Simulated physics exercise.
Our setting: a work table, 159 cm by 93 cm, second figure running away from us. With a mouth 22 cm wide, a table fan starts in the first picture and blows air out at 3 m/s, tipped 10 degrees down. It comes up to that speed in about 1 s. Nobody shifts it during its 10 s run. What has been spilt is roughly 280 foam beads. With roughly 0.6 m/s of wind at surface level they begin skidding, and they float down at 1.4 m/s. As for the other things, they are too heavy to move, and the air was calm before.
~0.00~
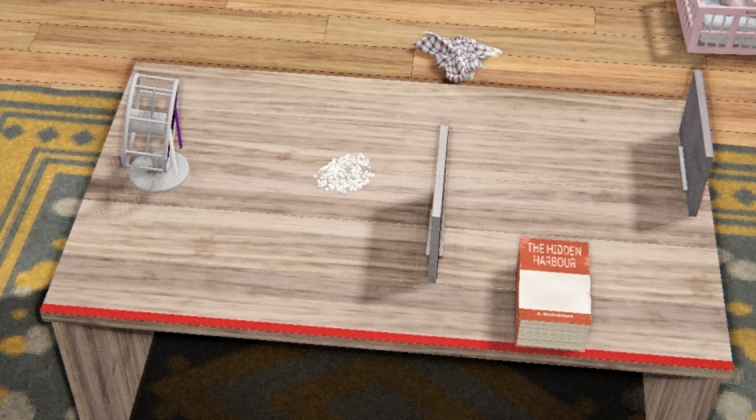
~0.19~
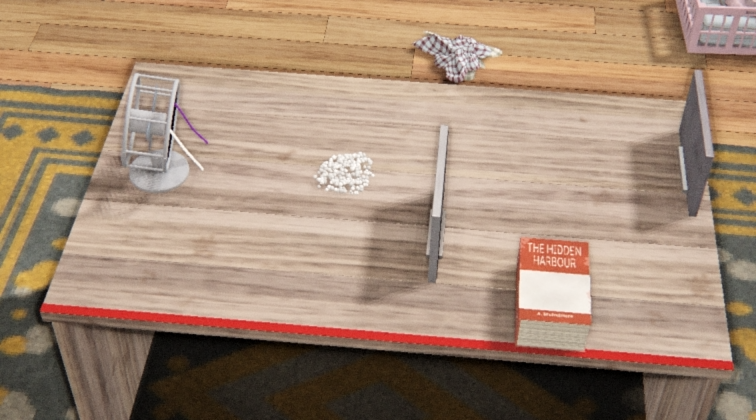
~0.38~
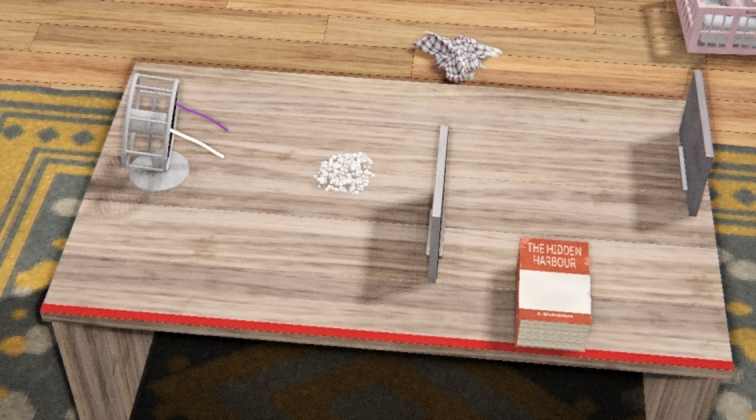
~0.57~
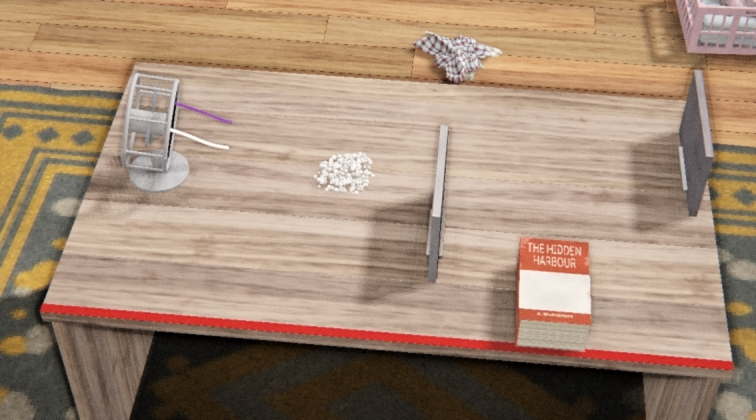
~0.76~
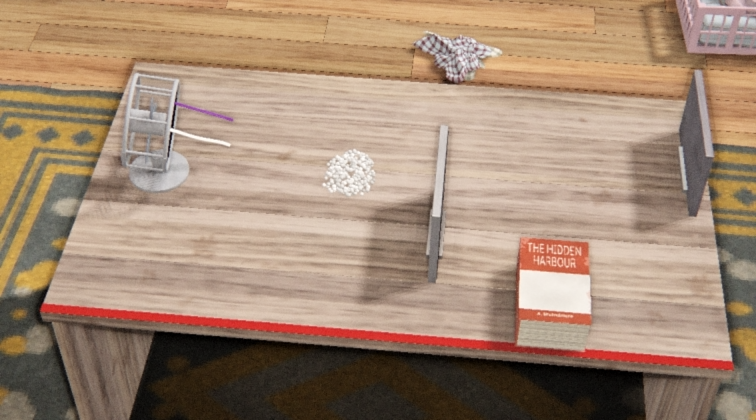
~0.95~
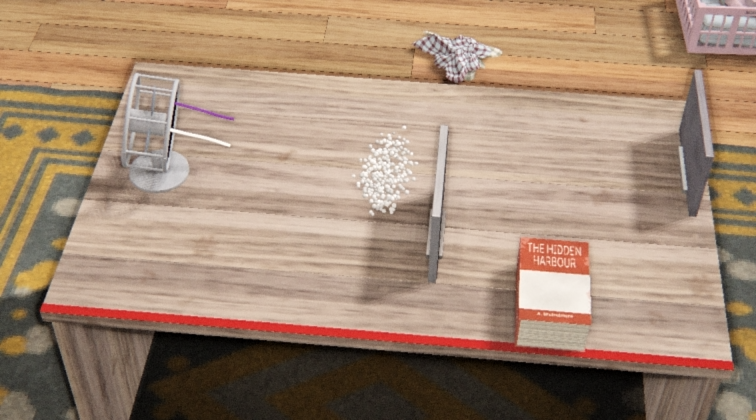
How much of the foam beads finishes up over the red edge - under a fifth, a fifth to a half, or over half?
A fifth to a half.
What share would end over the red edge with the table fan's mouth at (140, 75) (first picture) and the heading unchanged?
That gives roughly 70 % in the end.
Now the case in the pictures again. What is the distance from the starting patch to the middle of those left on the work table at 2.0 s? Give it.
The middle is some 75 cm from where it began.
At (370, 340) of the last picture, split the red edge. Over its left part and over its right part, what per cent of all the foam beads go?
About 0 per cent left, about 30 per cent right.
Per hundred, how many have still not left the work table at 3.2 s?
Estimate: Near 10 percent.
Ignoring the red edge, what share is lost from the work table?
The figure is near 60 %.
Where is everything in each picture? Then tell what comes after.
In the first picture, the middle of the foam beads is near (345, 175), none has stirred yet and the mouth of the table fan is at (151, 123).
In the second picture, the middle of the foam beads is near (341, 174), none has stirred yet and the red edge is centred on (380, 341).
In the third picture, the middle of the foam beads is near (341, 174), none has stirred yet, the top of a laptop is at (440, 169) and the top of a book is at (555, 279).
In the fourth picture, the middle of the foam beads is near (341, 174) and none has stirred yet.
In the fifth picture, the middle of the foam beads is near (351, 171), the farthest in sight from the table fan is at (374, 181) and about 35 % have left their places.
In the sixth picture, the middle of the foam beads is near (386, 176), the farthest in sight from the table fan is at (416, 164) and all have left their places.
After 2.0 s, 16 % are over the red edge; the middle of those still in play is near (625, 261); 74 % have settled or left.
After 3.2 s, 27 % are over the red edge; 86 % have settled or left.
After 5.5 s, 31 % are over the red edge; 93 % have settled or left.
After 10.0 s, at the end, 33 % are over the red edge.
